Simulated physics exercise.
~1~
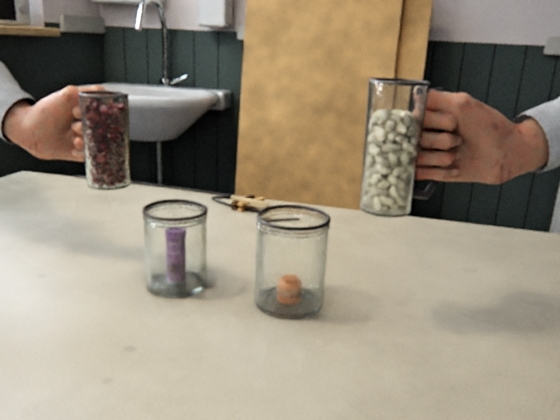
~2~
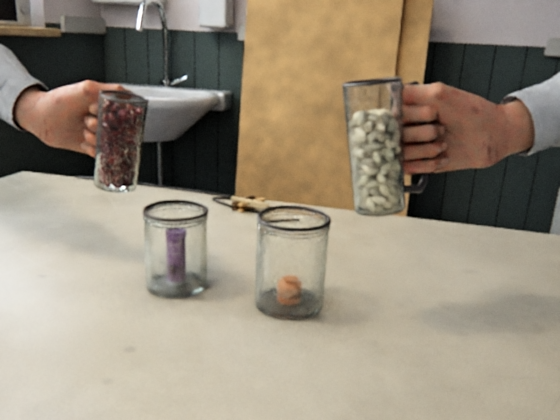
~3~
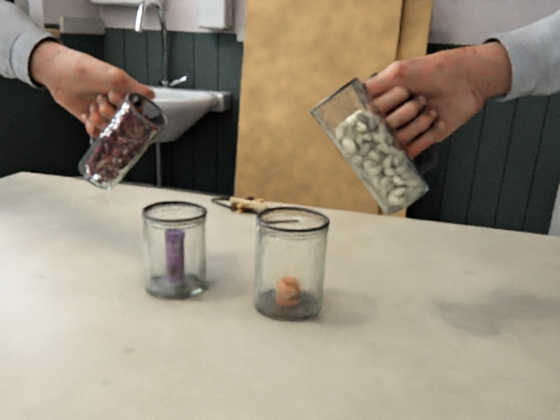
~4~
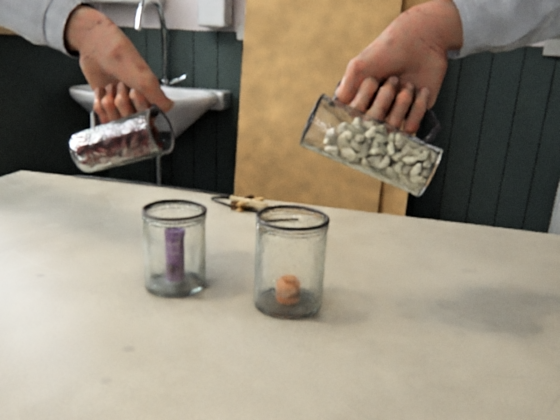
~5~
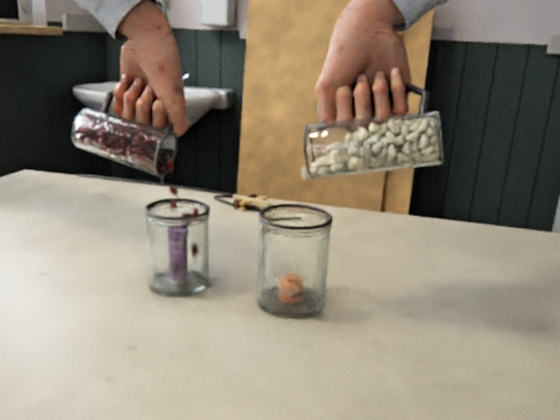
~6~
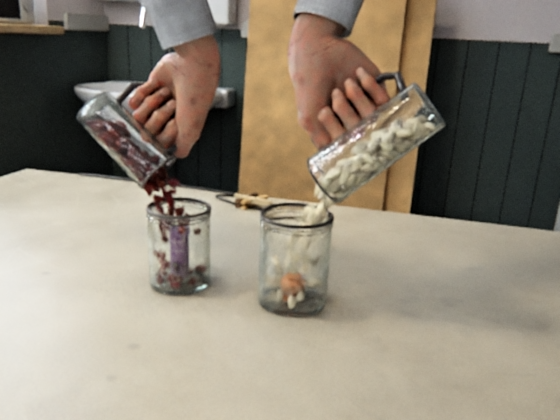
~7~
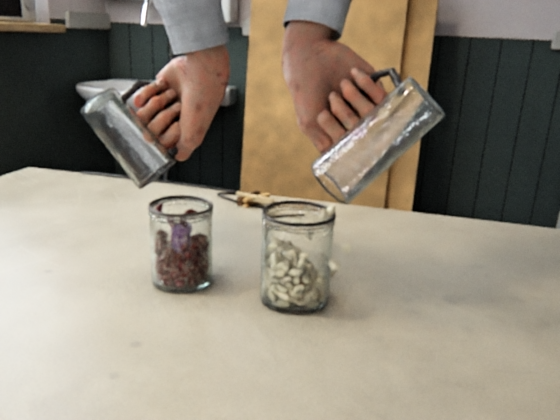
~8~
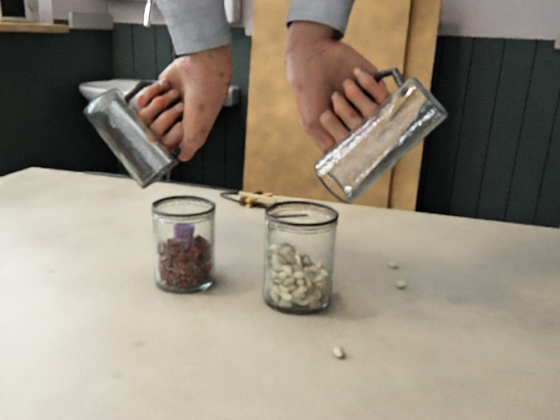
On a pale tabletop near a sink, two hands tipped glasses of dark red and whitish beans into two jars, leaving the purple object on the left poking out, the orange one on the right buried, and a few pale beans on the table.
